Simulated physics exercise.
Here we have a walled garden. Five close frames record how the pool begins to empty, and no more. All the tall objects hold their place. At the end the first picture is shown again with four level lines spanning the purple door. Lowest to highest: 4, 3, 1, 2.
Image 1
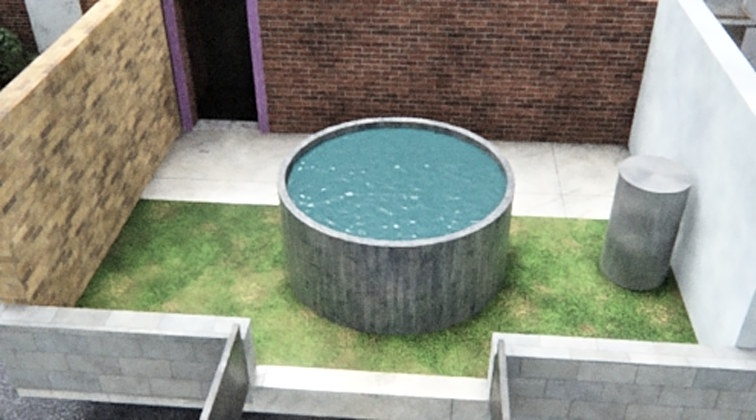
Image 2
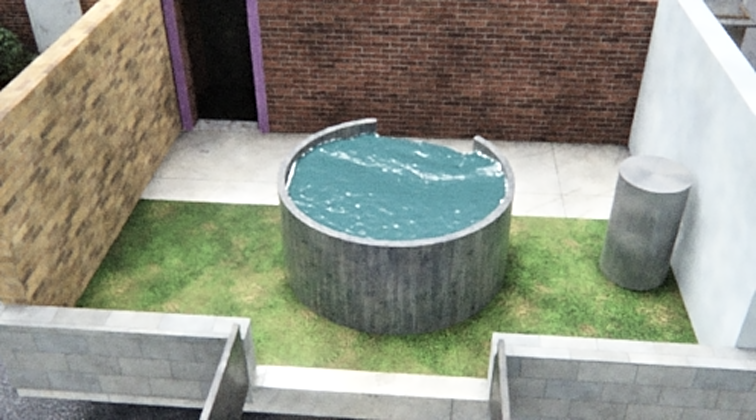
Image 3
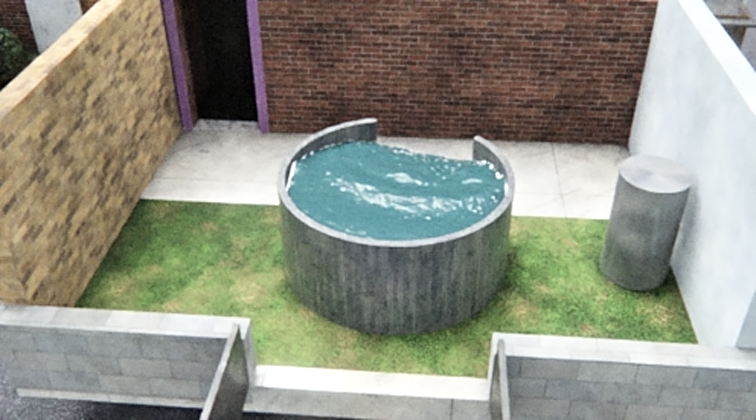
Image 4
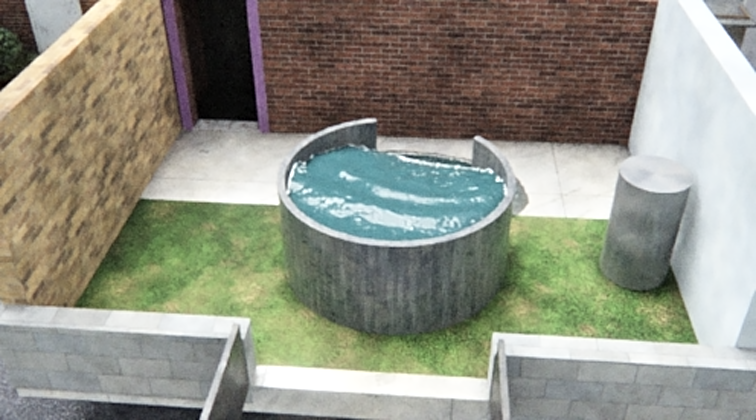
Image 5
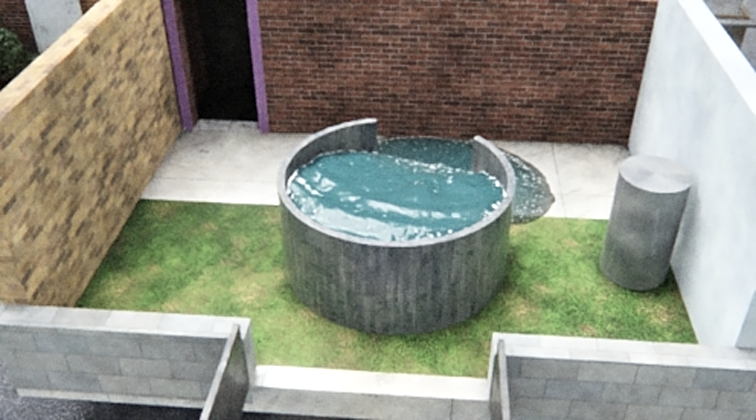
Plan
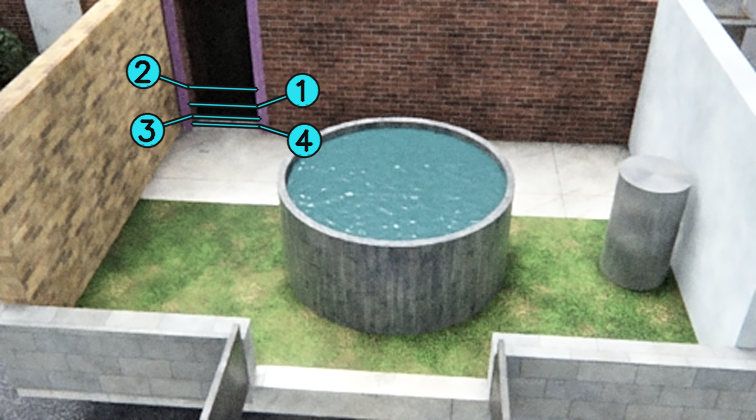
A round pool loses part of its back wall, and water spreads behind it.
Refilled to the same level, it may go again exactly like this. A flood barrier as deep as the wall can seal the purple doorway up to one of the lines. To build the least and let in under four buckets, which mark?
3 is the one.
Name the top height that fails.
Here it is height 4.
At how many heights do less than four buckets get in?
Three.
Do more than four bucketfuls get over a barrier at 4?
Yes.
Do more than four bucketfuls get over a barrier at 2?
No, not at all.
On the marked copy, 1 at (223, 105); 2 at (221, 88); 3 at (225, 117); 4 at (226, 125); from the bottom up 4, 3, 1, 2.
Choosing 1, nothing gets over.
Choosing 2, nothing gets over.
Choosing 3, a bucket or two gets in.
Choosing 4, some 15 bucketfuls get in.
